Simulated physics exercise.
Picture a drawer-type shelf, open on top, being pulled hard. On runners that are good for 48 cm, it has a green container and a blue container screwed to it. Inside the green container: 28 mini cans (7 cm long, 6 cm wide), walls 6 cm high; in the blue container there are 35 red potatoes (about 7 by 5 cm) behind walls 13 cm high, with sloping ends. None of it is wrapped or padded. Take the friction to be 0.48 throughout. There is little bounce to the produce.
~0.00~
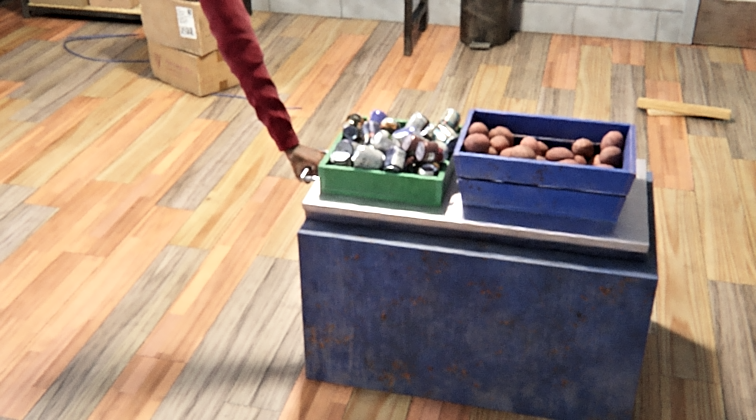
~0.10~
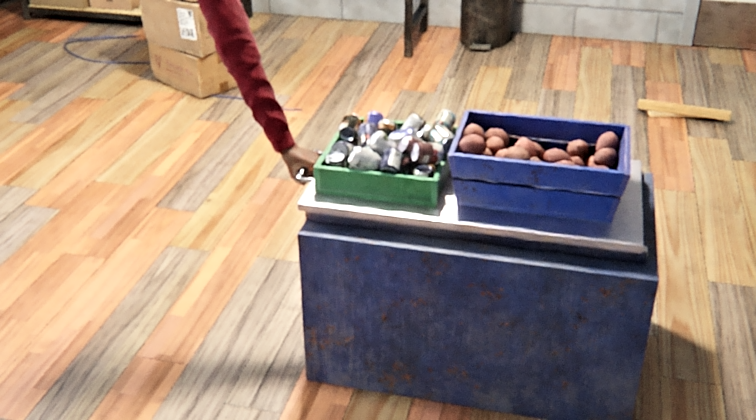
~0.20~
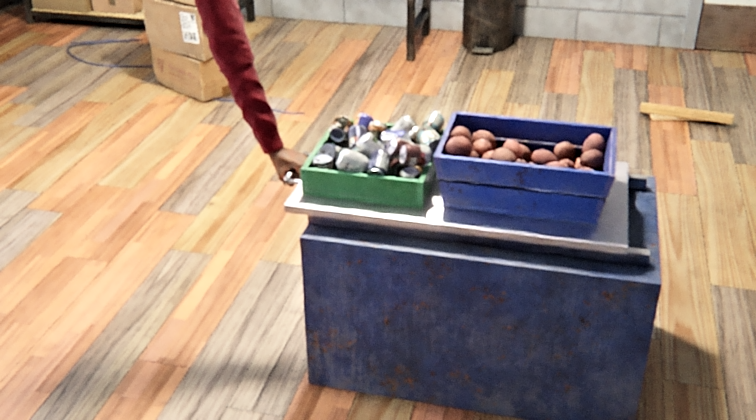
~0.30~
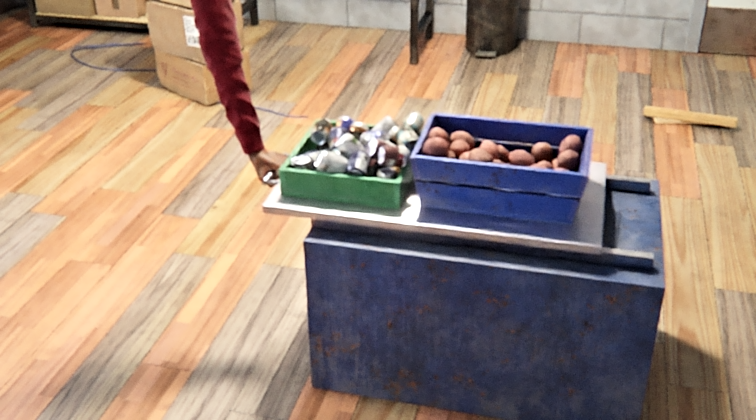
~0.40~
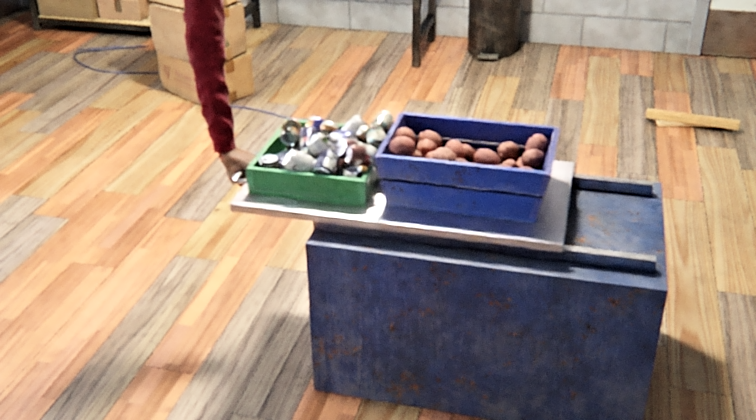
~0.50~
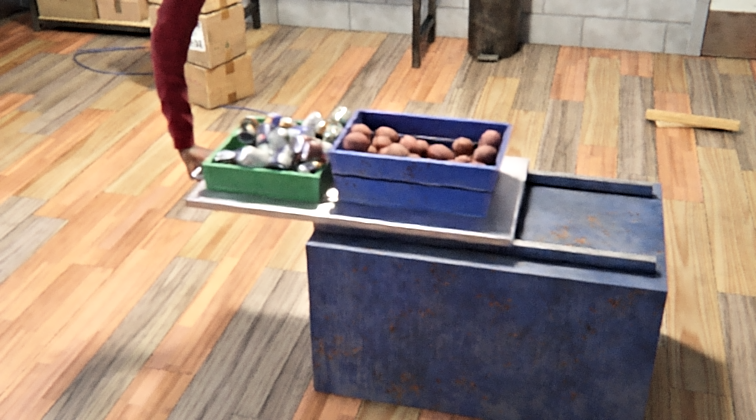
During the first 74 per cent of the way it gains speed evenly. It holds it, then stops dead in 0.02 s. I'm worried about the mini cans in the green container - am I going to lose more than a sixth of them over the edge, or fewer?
You'll lose more than a sixth.
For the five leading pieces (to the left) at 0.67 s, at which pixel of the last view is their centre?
The leading five average out near (193, 132).
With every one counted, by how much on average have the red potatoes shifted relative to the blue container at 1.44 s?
I'd put it at close to 4 cm toward the left.
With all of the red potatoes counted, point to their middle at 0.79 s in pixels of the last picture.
In the last picture they centre on about (354, 161).
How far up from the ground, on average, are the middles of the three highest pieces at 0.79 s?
Mean height: Near 72 cm.
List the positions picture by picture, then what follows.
In the first frame (we follow the rim corner now nearest the camera), green container at (437, 178); blue container at (631, 172); shelf out by 0 cm; nothing out yet.
Green container at (432, 179); blue container at (626, 172); shelf out by 1 cm, in the second frame.
Green container at (418, 181); blue container at (610, 174); shelf out by 6 cm, in the third frame.
Green container at (395, 181); blue container at (584, 174); shelf out by 12 cm, in the fourth frame.
Green container at (360, 180); blue container at (546, 173); shelf out by 22 cm, in the fifth frame.
Green container at (314, 176); blue container at (495, 168); shelf out by 34 cm; nothing out yet, in the sixth frame.
After 0.59 s, the runners reach their end.
After 0.67 s, 0 of 28 out of the green container and 0 of 35 out of the blue container.
After 0.79 s, 5 of 28 out of the green container and 0 of 35 out of the blue container.
After 1.01 s, 7 of 28 out of the green container and 0 of 35 out of the blue container.
When it is over (at 1.44 s), 7 of 28 out of the green container and 0 of 35 out of the blue container. Asked share, 7 of 28, 25 per cent.
